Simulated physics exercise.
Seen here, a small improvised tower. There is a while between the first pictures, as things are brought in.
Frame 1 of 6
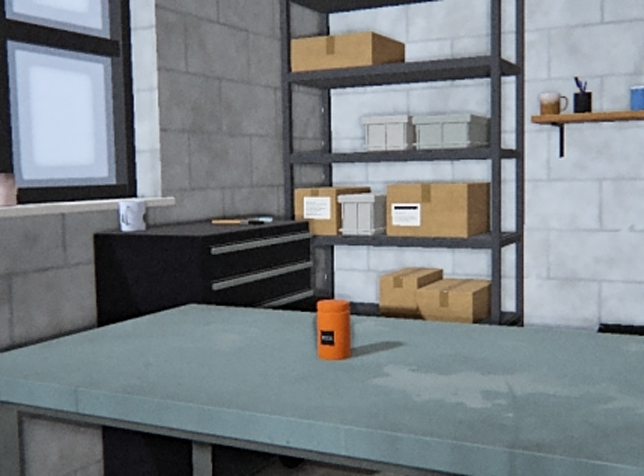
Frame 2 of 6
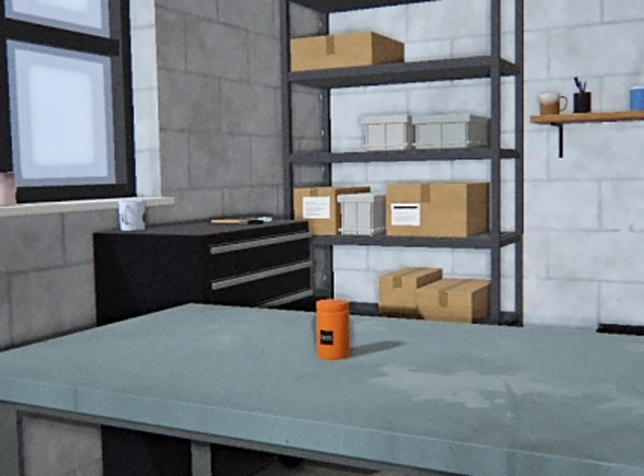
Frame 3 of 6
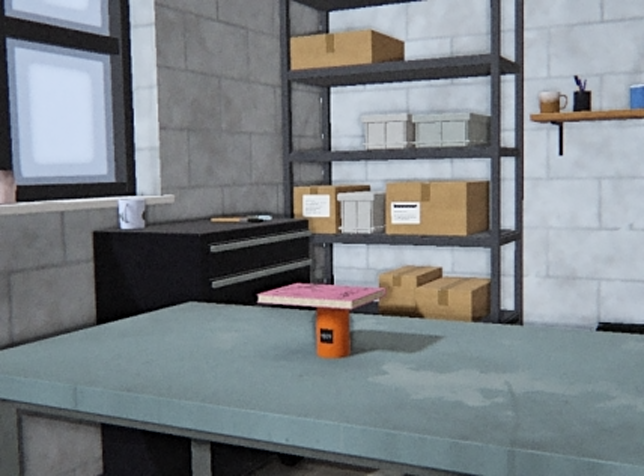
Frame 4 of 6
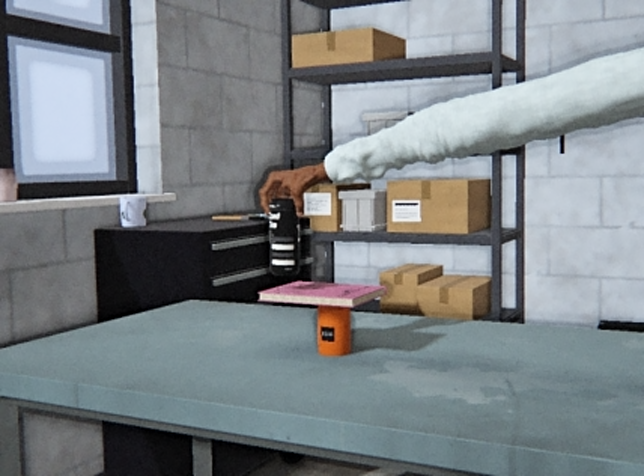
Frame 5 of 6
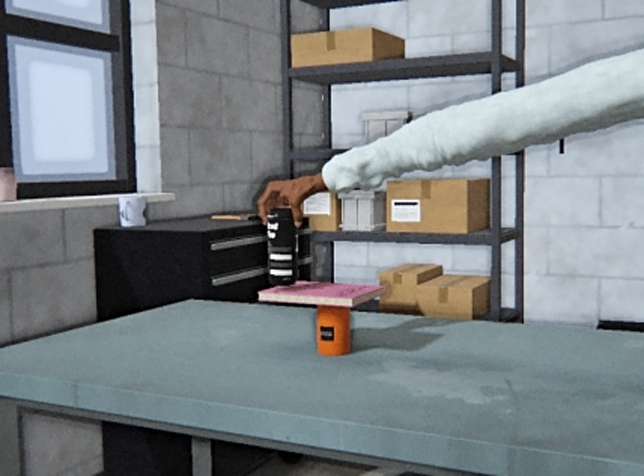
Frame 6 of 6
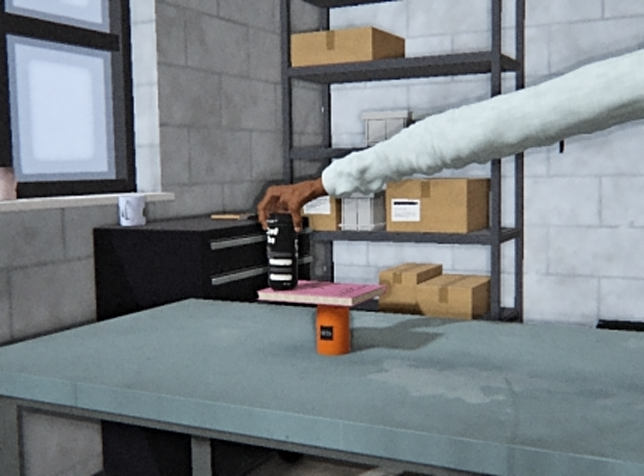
A pink board appears balanced on top of an orange jar standing on a workbench, then a hand reaching in from the right lowers a black can onto the board's left end and keeps hold of it.
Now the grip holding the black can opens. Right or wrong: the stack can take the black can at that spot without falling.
Wrong.
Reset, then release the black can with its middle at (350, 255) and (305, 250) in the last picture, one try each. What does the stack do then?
Trial 1 - stable; trial 2 - collapsed.
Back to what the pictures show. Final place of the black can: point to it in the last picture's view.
About (229, 337).
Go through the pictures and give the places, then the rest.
In the first picture, the last thing is not in view yet; orange jar (334, 329).
In the second picture, the last thing is not in view yet; orange jar (333, 329).
In the third picture, the last thing is not in view yet; orange jar (333, 327).
In the fourth picture, coming down; black can (285, 237); orange jar (334, 325).
In the fifth picture, coming down; black can (283, 247); orange jar (334, 325).
In the sixth picture, in place under the hand; black can (282, 252); orange jar (333, 325).
Then, 0.40 s later than the last frame, black can now fallen; pink book tilted by 61°.
Then, 0.70 s later than the last frame, pink book on its side.
When it is over, fallen, black can and pink book; orange jar as before. End places, in pixels of the last picture, black can near (229, 337). The stack gives way.
